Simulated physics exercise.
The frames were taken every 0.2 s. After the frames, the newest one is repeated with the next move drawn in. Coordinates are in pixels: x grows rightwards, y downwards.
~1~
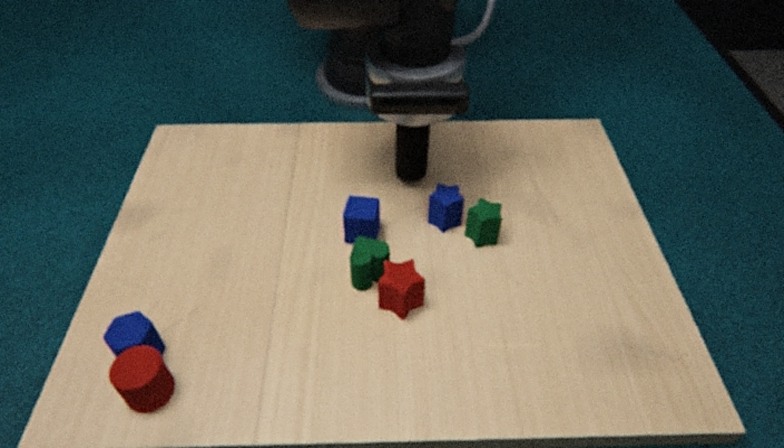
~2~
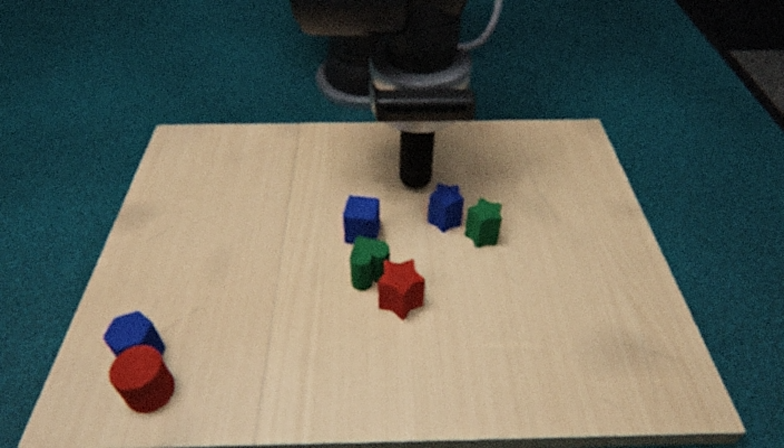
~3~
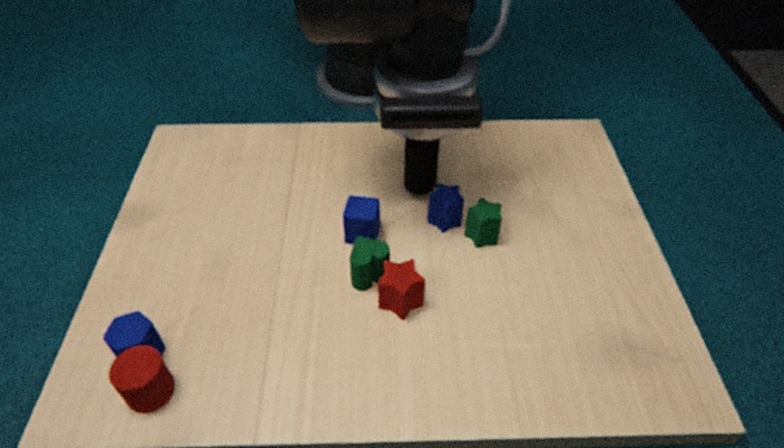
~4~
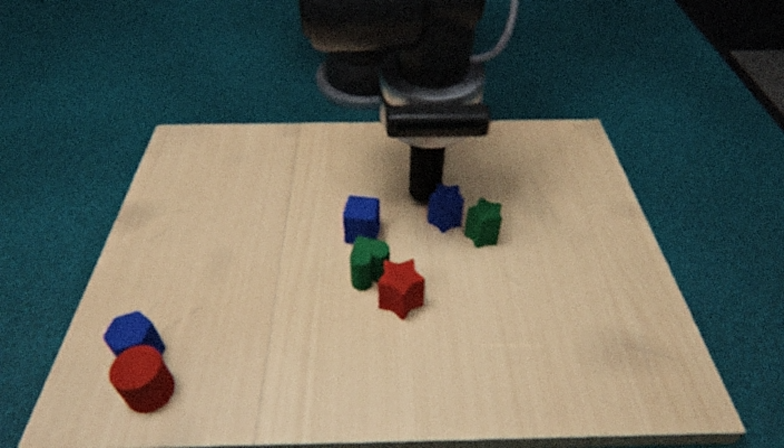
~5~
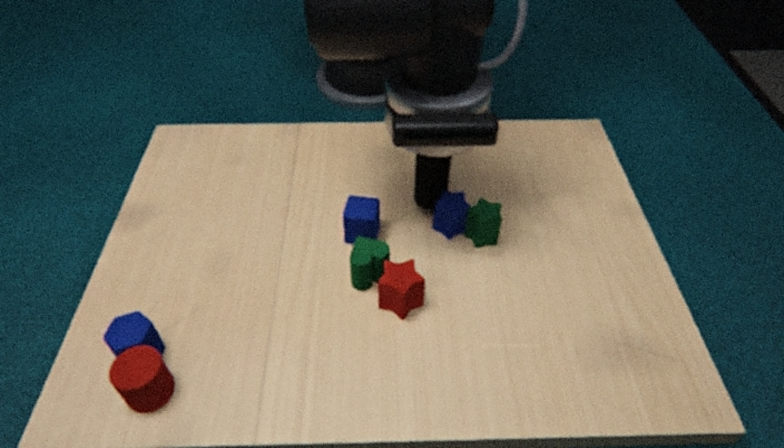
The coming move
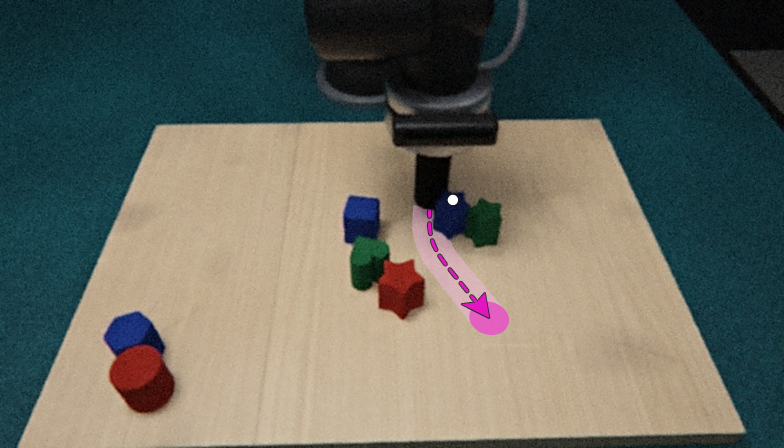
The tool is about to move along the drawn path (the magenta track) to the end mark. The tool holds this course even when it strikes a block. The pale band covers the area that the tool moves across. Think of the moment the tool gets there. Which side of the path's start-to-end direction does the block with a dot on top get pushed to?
Over to the left.
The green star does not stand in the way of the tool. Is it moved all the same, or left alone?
Once the path ends, it is somewhere new.
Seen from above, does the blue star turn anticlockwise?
My answer is yes.
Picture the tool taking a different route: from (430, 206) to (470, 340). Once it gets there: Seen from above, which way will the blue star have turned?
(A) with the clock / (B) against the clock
Answer: B.
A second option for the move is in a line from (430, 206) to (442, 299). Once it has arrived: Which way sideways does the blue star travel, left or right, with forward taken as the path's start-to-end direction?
Gets pushed left.
Drawn move, from (430, 206) over (433, 242) and (457, 279) to (489, 318); the dot is on the blue star.
What follows on the original path. One third of the way, tool (434, 236); blue star (467, 227), turned 65° anticlockwise; green star (496, 214), turned 45° anticlockwise.
Two thirds of the way, tool (458, 271); blue star (490, 240), turned 120° anticlockwise; green star (498, 215), turned 60° anticlockwise.
At the end, tool (491, 311); red star still; blue star (492, 242), turned 135° anticlockwise; green star (498, 215), turned 60° anticlockwise.
